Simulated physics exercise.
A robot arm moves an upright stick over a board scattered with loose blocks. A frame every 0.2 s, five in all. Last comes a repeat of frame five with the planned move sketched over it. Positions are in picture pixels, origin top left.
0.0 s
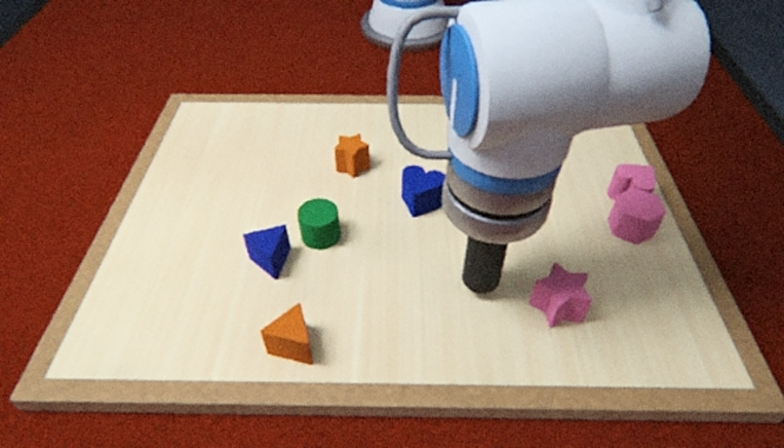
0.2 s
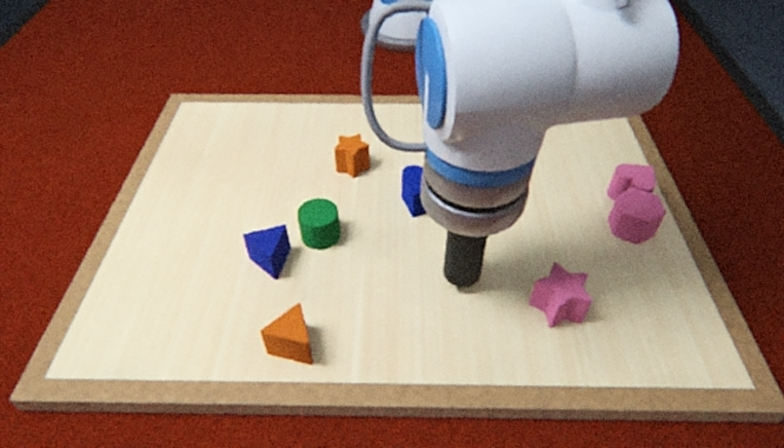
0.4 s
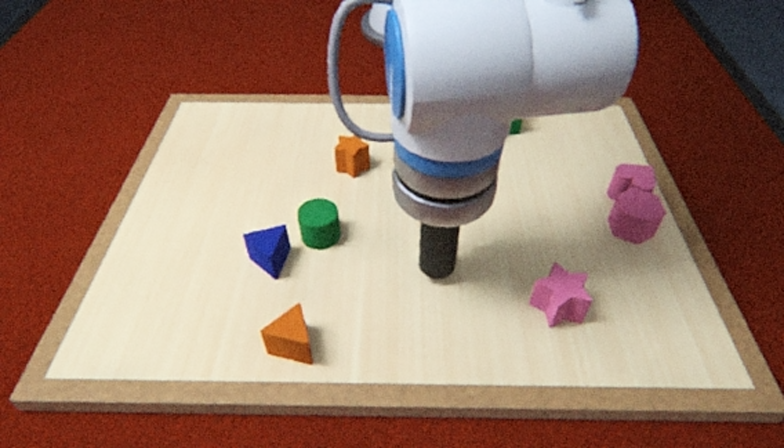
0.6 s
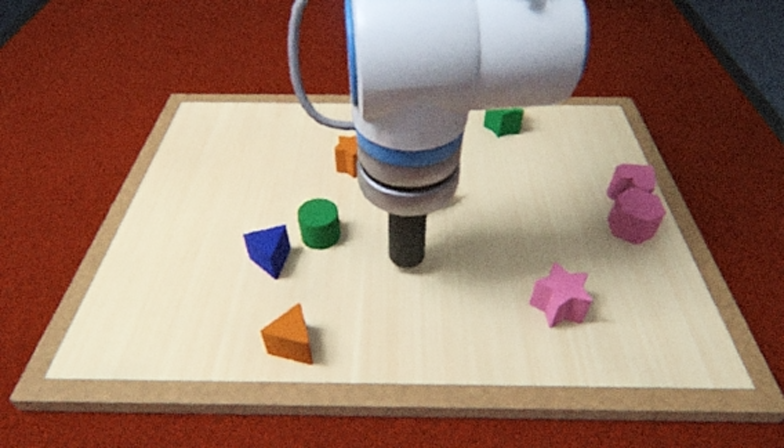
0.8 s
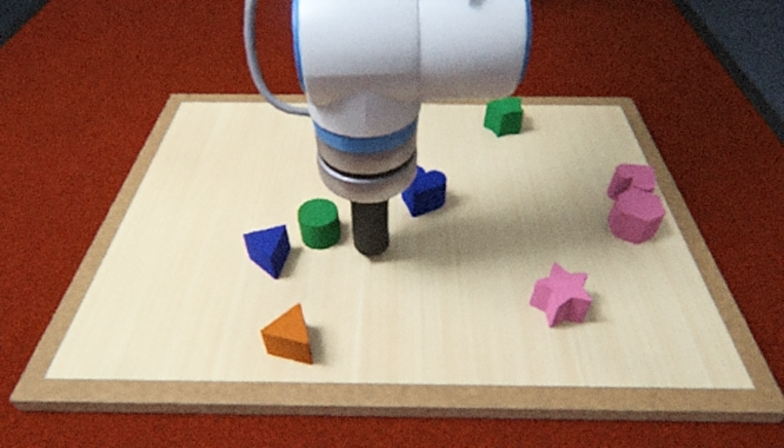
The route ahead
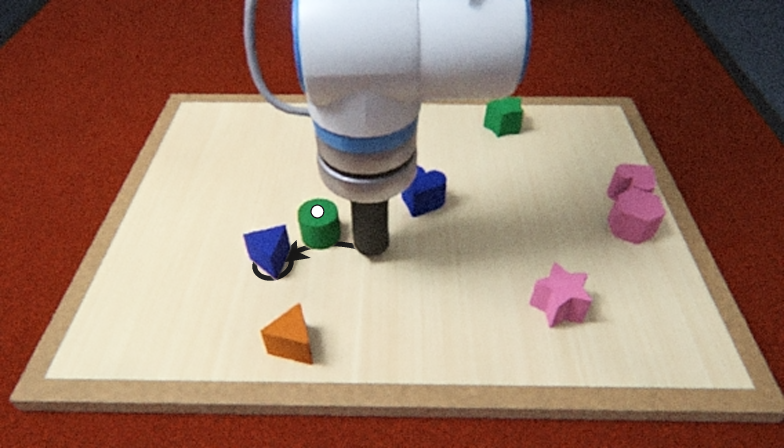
At first, a robot arm holds an upright dark stick over a light board of scattered blocks, near a pink star. The arm then moves the stick steadily left and slightly away from the viewer, passing in front of the blue heart block. Finally the stick is just right of the green cylinder, with no blocks pushed.
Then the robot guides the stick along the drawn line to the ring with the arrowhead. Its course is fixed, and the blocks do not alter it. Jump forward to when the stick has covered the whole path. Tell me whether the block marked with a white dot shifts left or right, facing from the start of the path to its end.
Sideways, to the right.
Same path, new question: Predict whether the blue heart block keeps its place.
By then it is still where it was.
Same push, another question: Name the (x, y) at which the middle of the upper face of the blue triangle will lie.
When the path ends, it will be at (235, 252).
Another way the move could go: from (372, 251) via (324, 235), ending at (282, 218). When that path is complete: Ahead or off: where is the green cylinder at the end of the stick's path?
I believe the green cylinder keeps its place ahead of the stick.
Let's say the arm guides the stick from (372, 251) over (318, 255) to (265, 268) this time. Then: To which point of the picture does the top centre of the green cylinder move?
Its top centre is at about (296, 206).
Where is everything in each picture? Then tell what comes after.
Tip of the stick (481, 279), middles of tops, blue triangle (266, 238), green cylinder (317, 212), blue heart block (423, 178), in the first frame.
Stick (462, 273), nothing pushed, in the second frame.
Stick (437, 265), nothing pushed, in the third frame.
Stick (407, 255), nothing pushed, in the fourth frame.
Stick (371, 243), blue triangle (266, 238), green cylinder (317, 212), blue heart block (423, 178), in the fifth frame.
The line goes from (372, 251) via (339, 244) and (304, 248), ending at (273, 264); the dot is on the green cylinder.
What follows on the original path. One third of the way, stick (337, 236); green cylinder (303, 208).
Two thirds of the way, stick (303, 241); green cylinder (280, 203).
At the end, stick (271, 256); blue triangle (235, 252), turned 30° anticlockwise; green cylinder (279, 203); blue heart block unmoved.
